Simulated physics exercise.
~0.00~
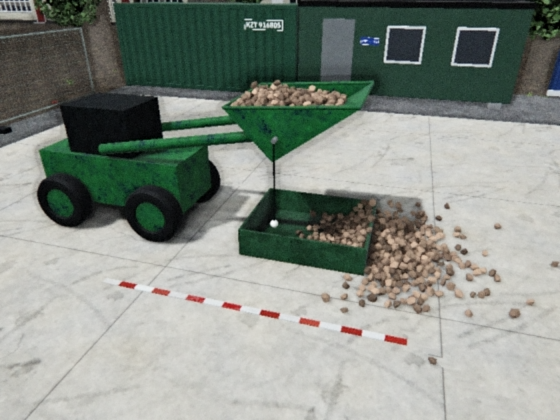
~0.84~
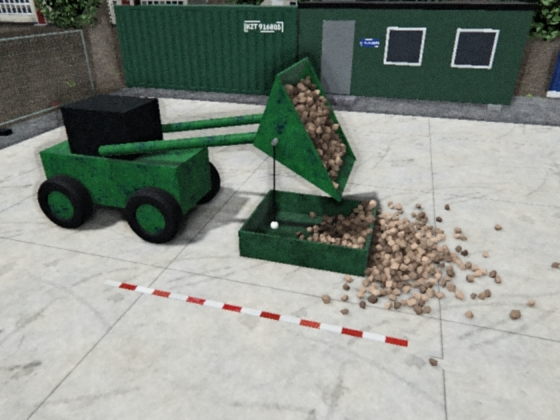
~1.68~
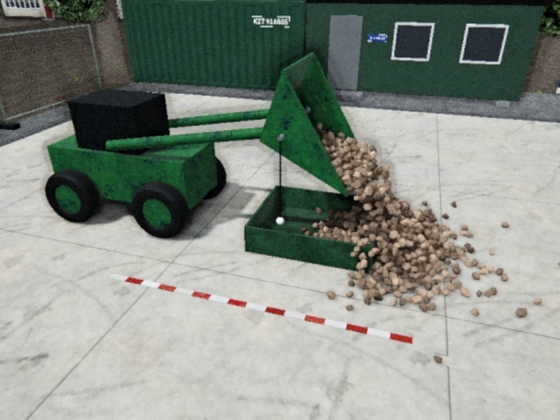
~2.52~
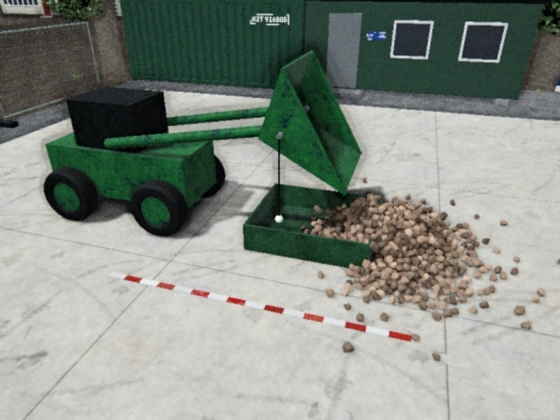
A green loader tips its bucket and spills brown stones, mostly beside the low bin.
